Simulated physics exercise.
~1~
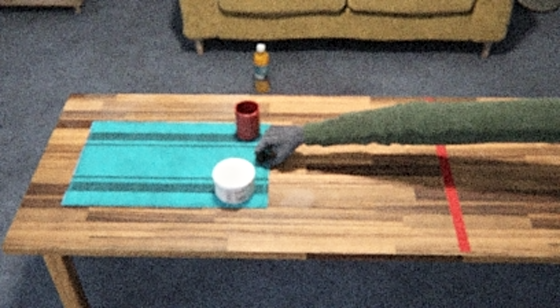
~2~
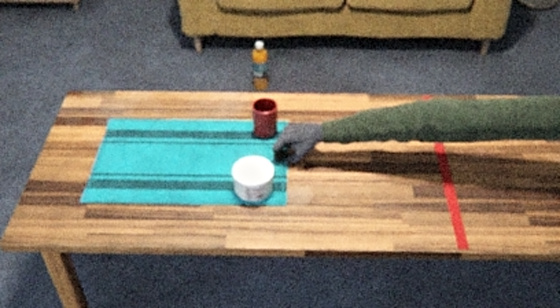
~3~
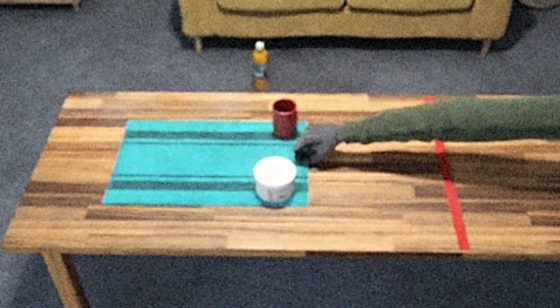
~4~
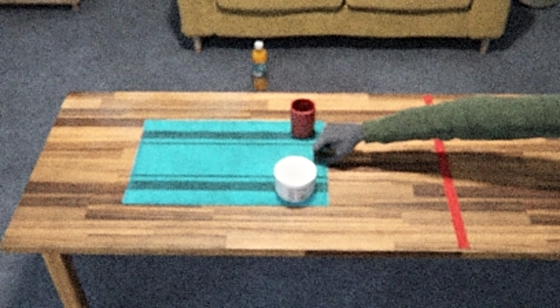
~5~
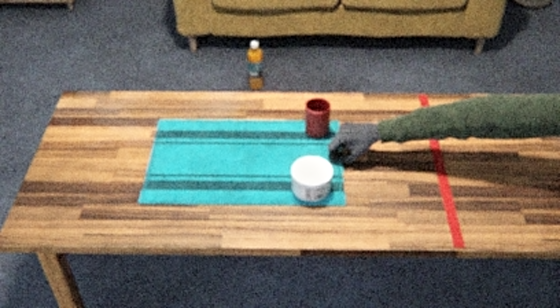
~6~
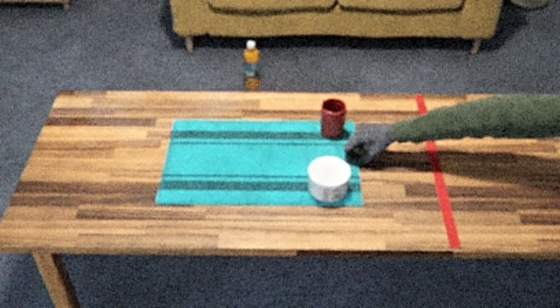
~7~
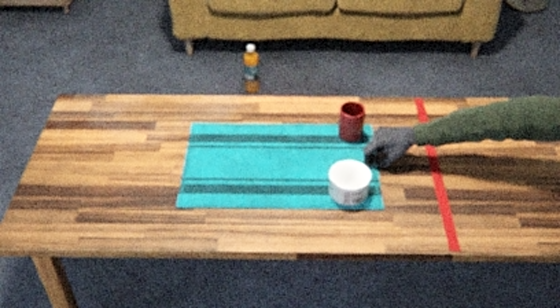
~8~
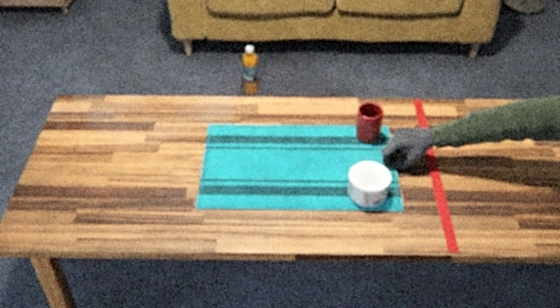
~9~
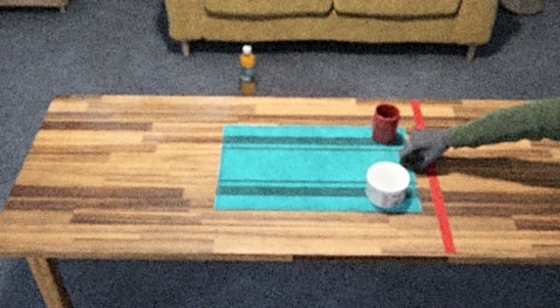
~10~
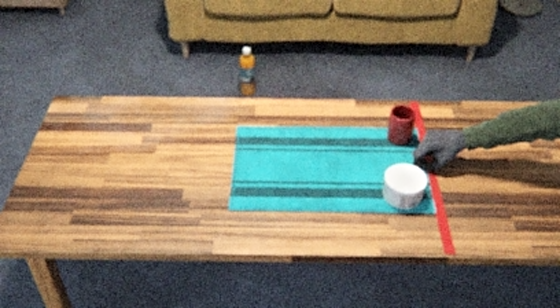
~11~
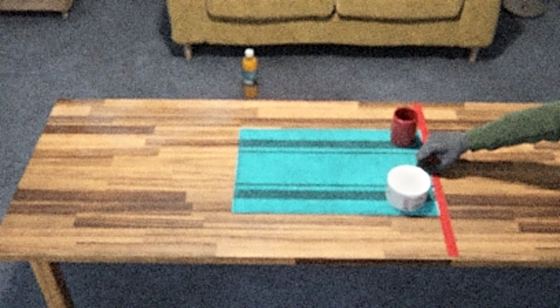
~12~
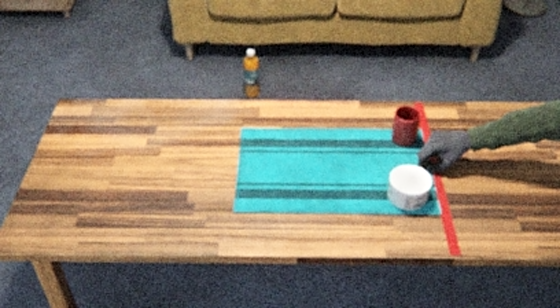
A gloved hand at the end of a green sleeve drew a turquoise table runner rightward across a wooden table, carrying a white tub and an upright red mug along, until its edge reached the red tape and everything stopped, both still on the cloth.
